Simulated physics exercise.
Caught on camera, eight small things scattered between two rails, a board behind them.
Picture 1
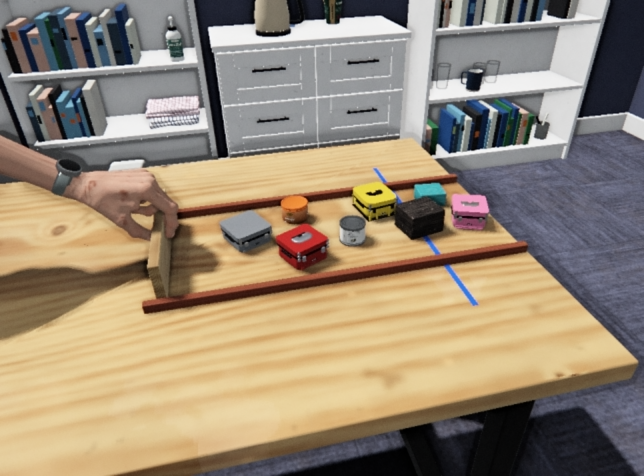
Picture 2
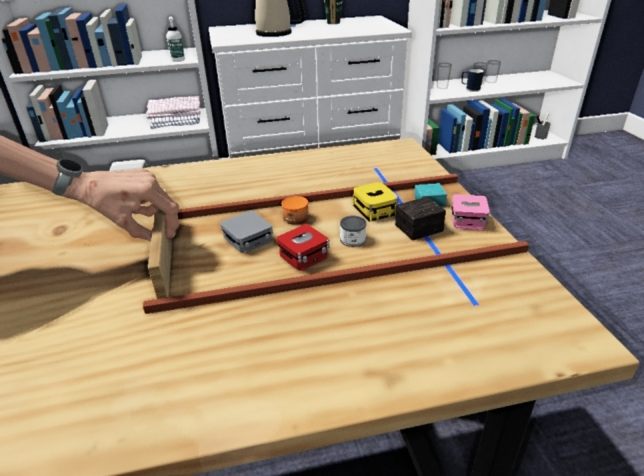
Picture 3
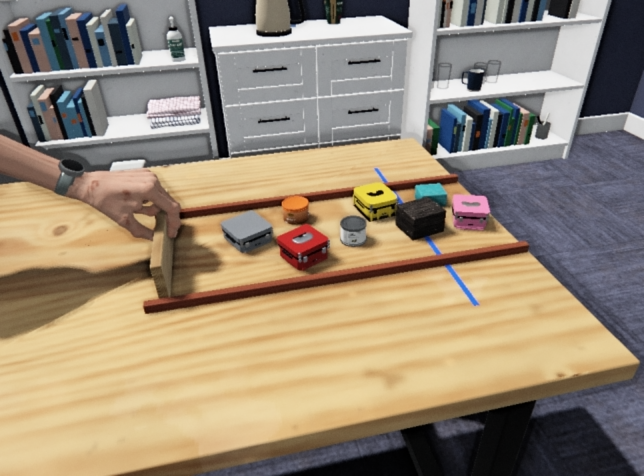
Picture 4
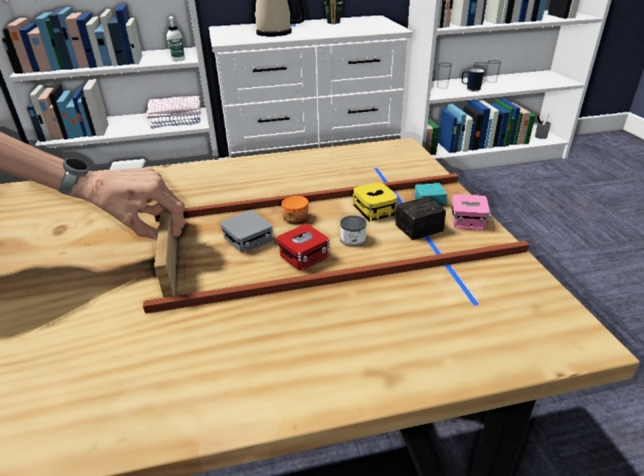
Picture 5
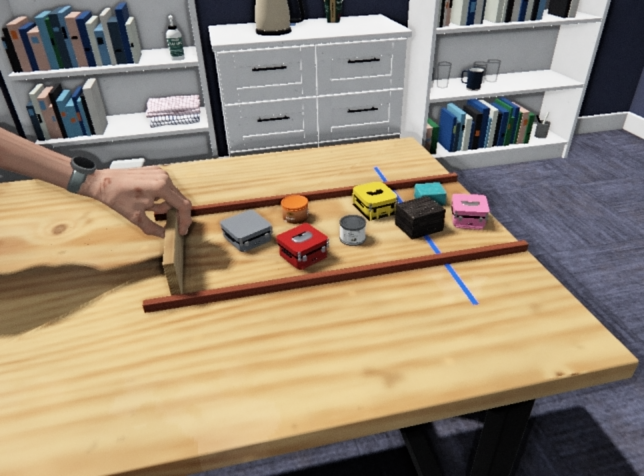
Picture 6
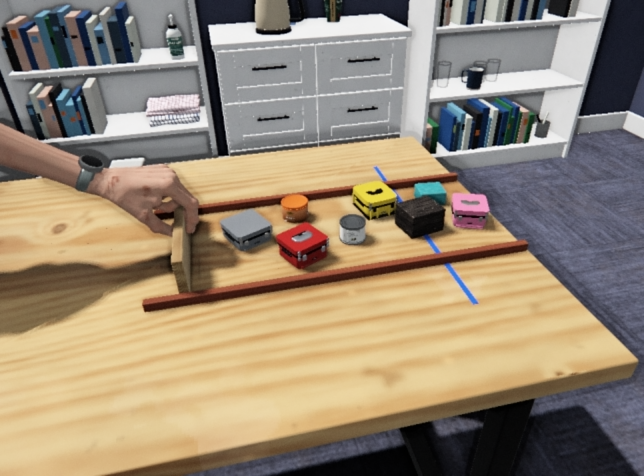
On a wooden table in a room with shelves and drawers, a hand slides an upright board slightly to the right between two red rails, while the eight small cases, tins and blocks ahead of it stay still.
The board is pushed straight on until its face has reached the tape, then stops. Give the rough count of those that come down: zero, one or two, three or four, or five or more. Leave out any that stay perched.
Here the number that fall off is one or two.
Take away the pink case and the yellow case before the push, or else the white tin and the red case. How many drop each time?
0 in the first case, 1 in the second.
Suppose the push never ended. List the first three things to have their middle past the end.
They are the pink case, the turquoise block, the black block.
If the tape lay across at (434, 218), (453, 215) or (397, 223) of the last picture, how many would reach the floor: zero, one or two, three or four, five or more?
The falls would be either three or four; five or more; just one or two.
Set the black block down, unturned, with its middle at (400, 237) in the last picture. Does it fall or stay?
Then it does not fall.
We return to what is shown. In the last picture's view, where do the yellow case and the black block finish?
Near (440, 187) and (487, 204).
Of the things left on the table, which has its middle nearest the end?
The turquoise block.
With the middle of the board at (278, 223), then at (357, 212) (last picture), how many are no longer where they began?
At the one place 2, at the other 7.
Soon after, none off yet; pink case at rest near (469, 211); turquoise block at rest near (430, 194); black block at rest near (420, 216).
After that, none off yet; pink case at rest near (469, 211); turquoise block at rest near (430, 194); black block moving near (428, 214).
In the end, the number that fall off is one or two; gone, pink case.
